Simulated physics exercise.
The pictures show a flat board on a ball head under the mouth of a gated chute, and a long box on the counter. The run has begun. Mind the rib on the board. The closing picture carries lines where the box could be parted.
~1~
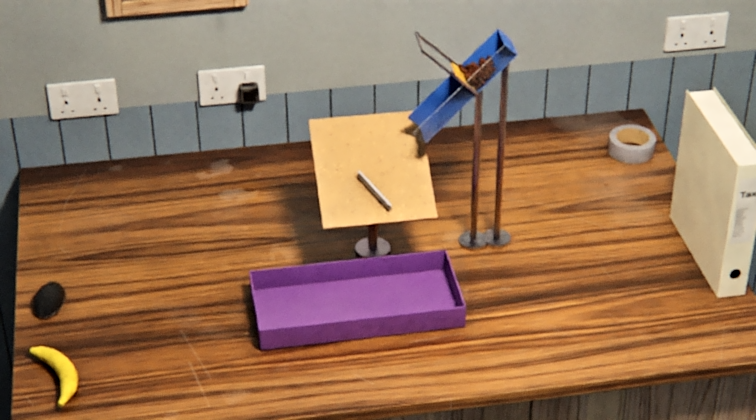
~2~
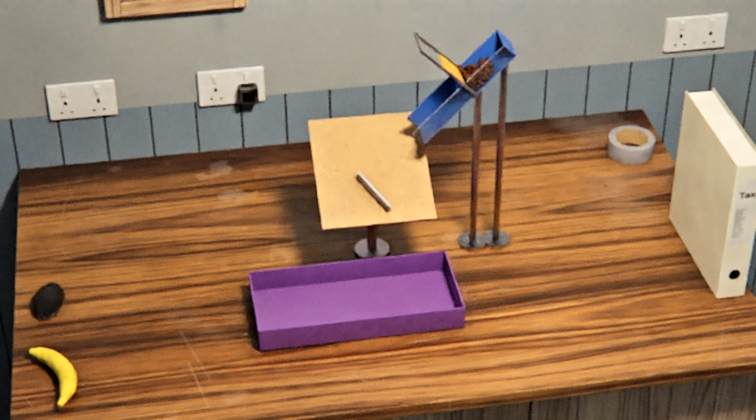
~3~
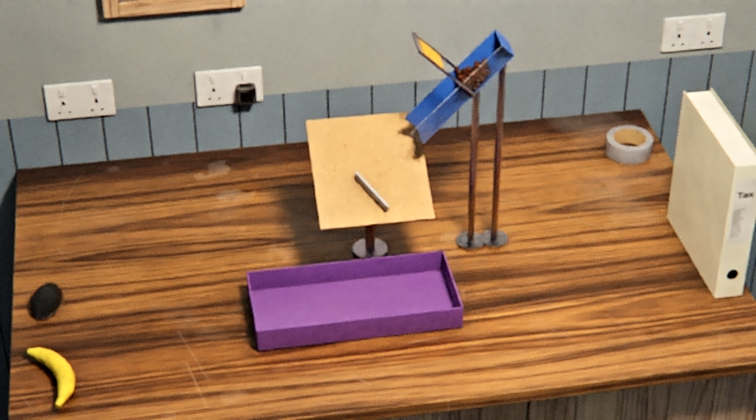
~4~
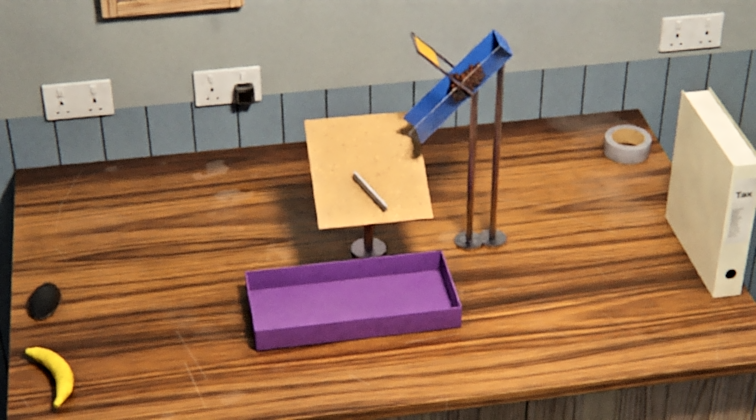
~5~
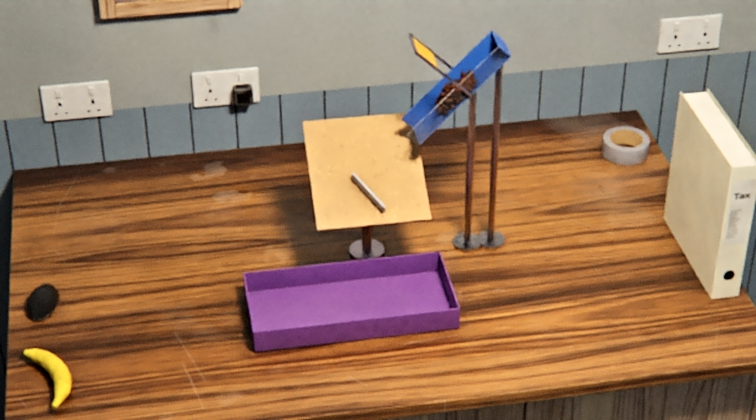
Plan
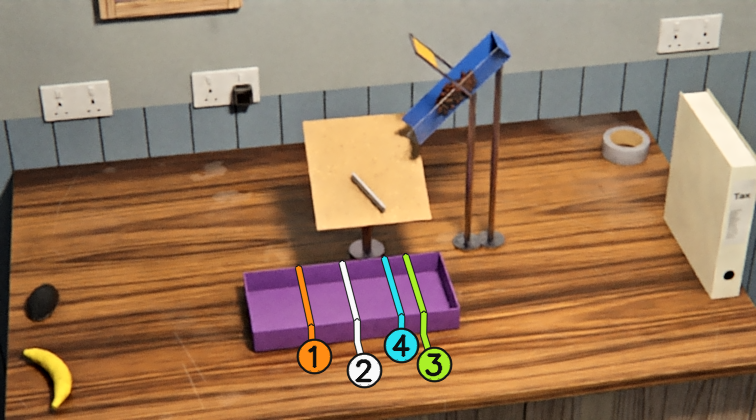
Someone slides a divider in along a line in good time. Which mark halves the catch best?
3 works best here.
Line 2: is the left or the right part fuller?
More lands on the right.
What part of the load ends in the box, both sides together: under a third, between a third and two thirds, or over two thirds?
Over two thirds.
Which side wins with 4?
More lands on the right.
On the marked copy, line 1 crosses the front rim at (311, 325); line 2 crosses the front rim at (357, 320); line 3 crosses the front rim at (423, 313); line 4 crosses the front rim at (401, 315).
With 1, of what is caught, a small part on the left of the divider, nearly all on the right.
With 2, of what is caught, a small part on the left of the divider, nearly all on the right.
With 3, of what is caught, about half on the left of the divider, about half on the right.
With 4, of what is caught, a small part on the left of the divider, nearly all on the right.
